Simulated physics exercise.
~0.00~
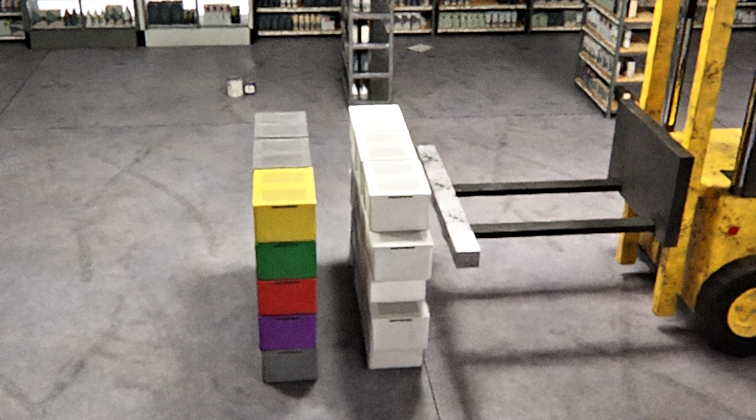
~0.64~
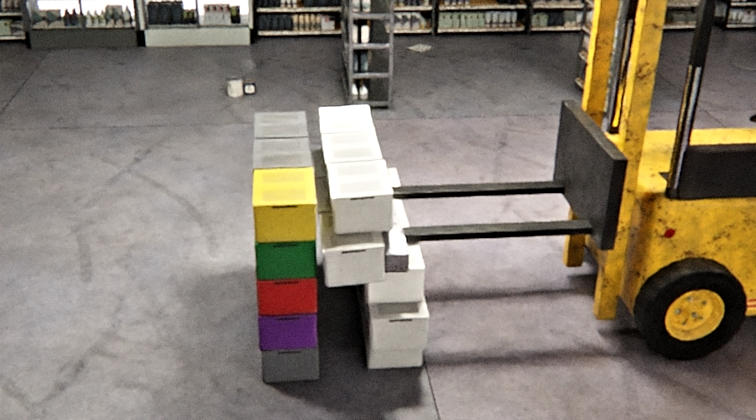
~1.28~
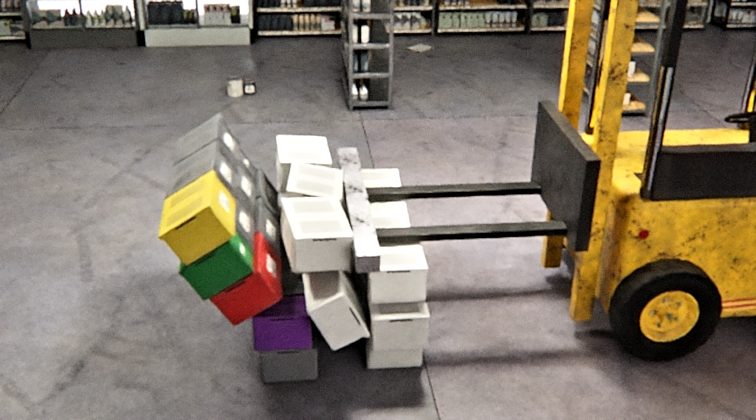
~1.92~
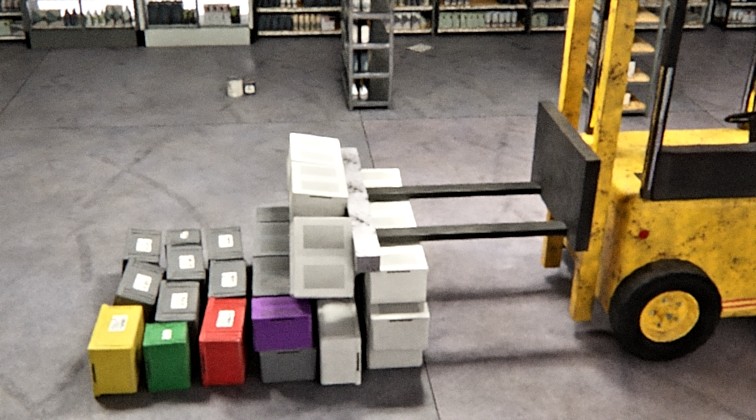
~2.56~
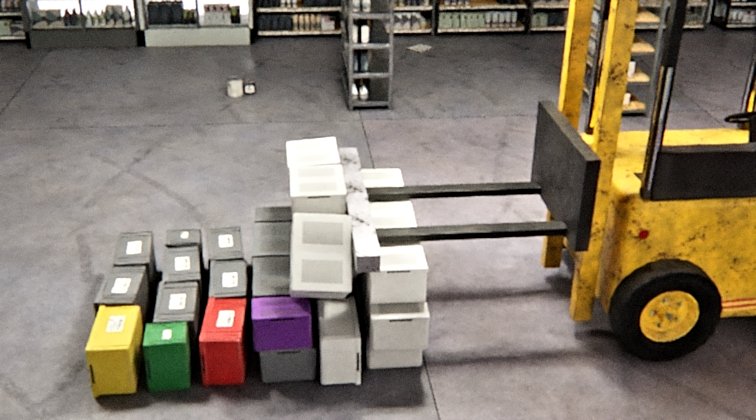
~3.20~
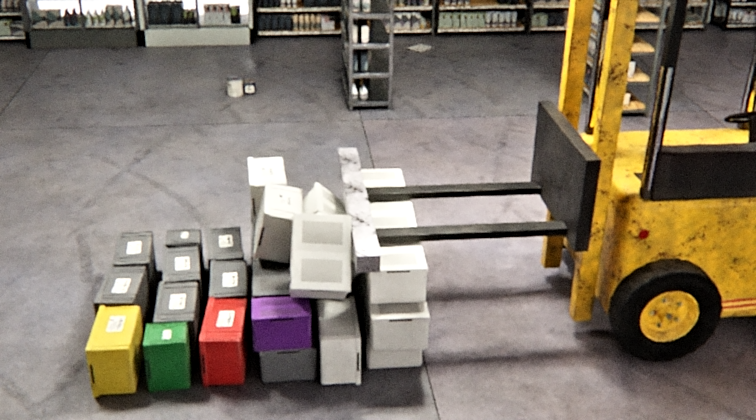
A yellow forklift drives left across a grey warehouse floor, its dark forks pushing a pale, marbled beam into a tall wall of white lidded boxes. Seen from slightly above by a still camera, a second stack stands just left, with yellow, green, red, purple and grey boxes at its near end. The upper white boxes slide left and lean against it, and its upper part tips over leftward. The yellow, green and red boxes land on their sides in a row, while purple stays up. The truck stops, and the last loose white boxes shift and settle in a jumbled heap.
